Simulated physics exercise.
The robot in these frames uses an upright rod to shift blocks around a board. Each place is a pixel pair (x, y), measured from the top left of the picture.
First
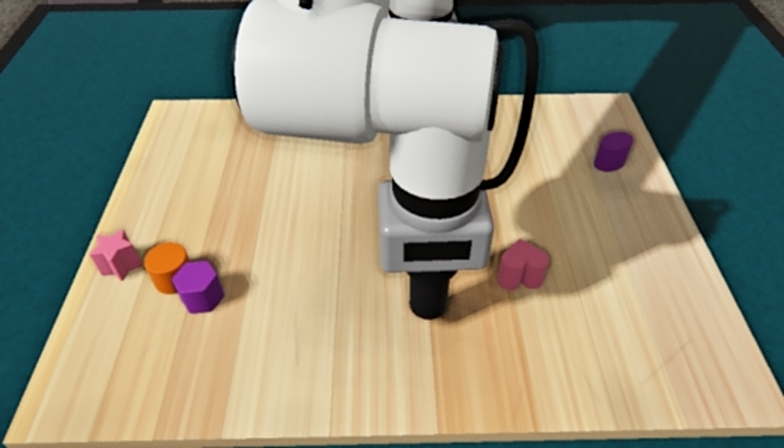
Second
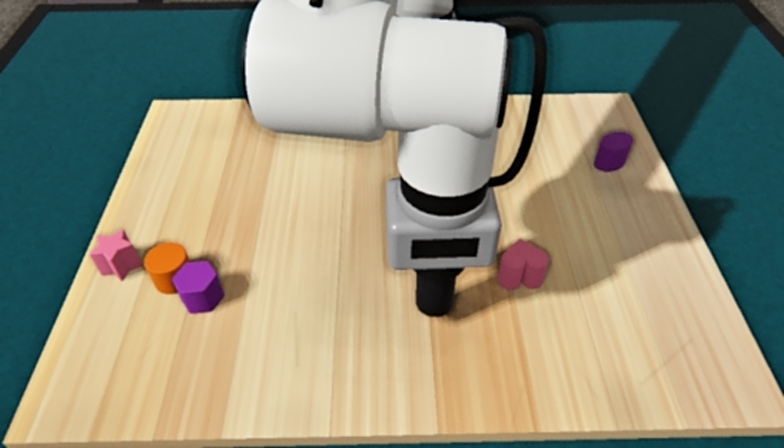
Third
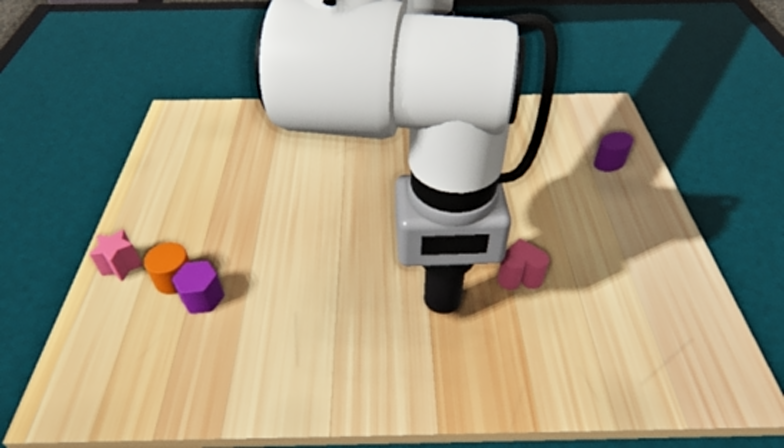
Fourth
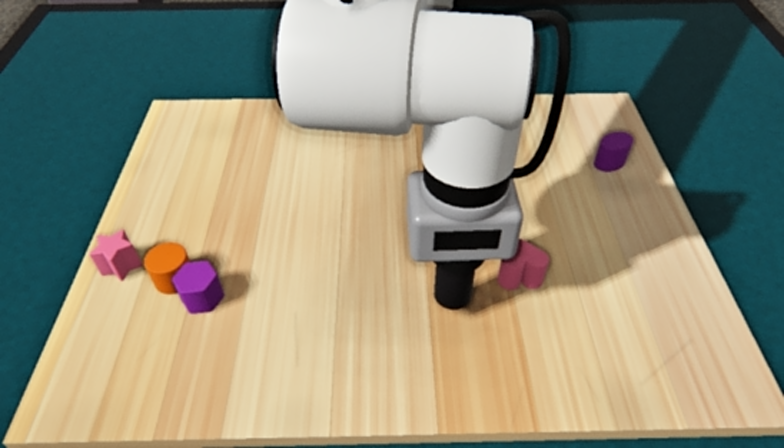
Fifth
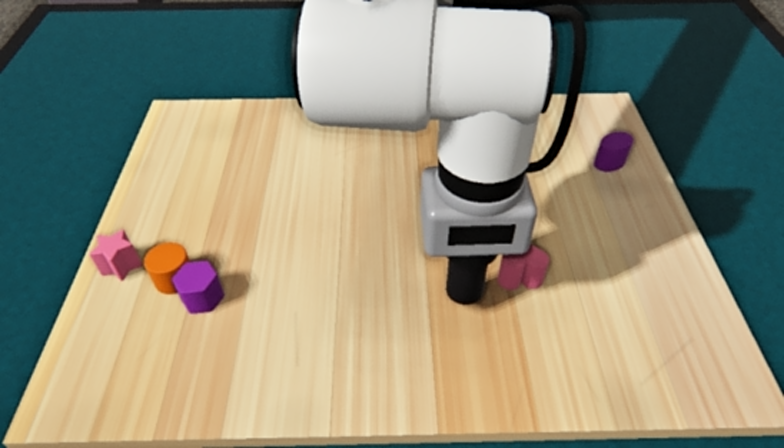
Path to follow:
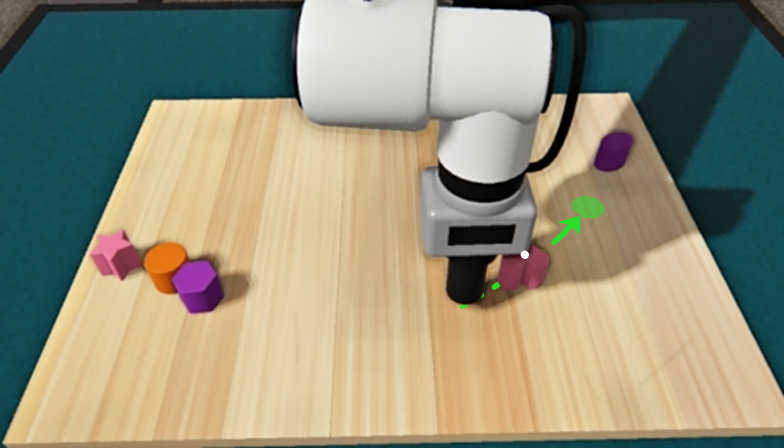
A white robot arm holding an upright black rod slides slowly a short way to the right and slightly away over a pale wooden board on a dark teal surface, seen from above by a still camera. A pink star, orange cylinder and purple hexagonal block sit at left, a pinkish-red heart right of the rod, and a purple block at upper right. The rod nears the heart while every block stays put.
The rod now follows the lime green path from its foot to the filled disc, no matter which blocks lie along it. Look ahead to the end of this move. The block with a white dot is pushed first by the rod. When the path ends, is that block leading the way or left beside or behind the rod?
It slides aside on the way.
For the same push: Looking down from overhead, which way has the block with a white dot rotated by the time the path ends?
Its rotation is clockwise.
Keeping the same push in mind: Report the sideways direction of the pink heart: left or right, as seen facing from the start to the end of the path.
Pushed right.
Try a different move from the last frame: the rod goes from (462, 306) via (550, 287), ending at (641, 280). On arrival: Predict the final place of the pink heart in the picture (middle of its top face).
I expect it at (564, 231).
Drawn move, from (462, 306) via (536, 258), ending at (588, 207); the dot is on the pink heart.
The first path, step by step. One third of the way, rod (518, 258); pink heart (556, 241), turned 15° clockwise.
Two thirds of the way, rod (561, 224); pink heart (599, 228), turned 95° clockwise.
At the end, rod (594, 191); pink heart (604, 225), turned 130° clockwise; purple oval still.
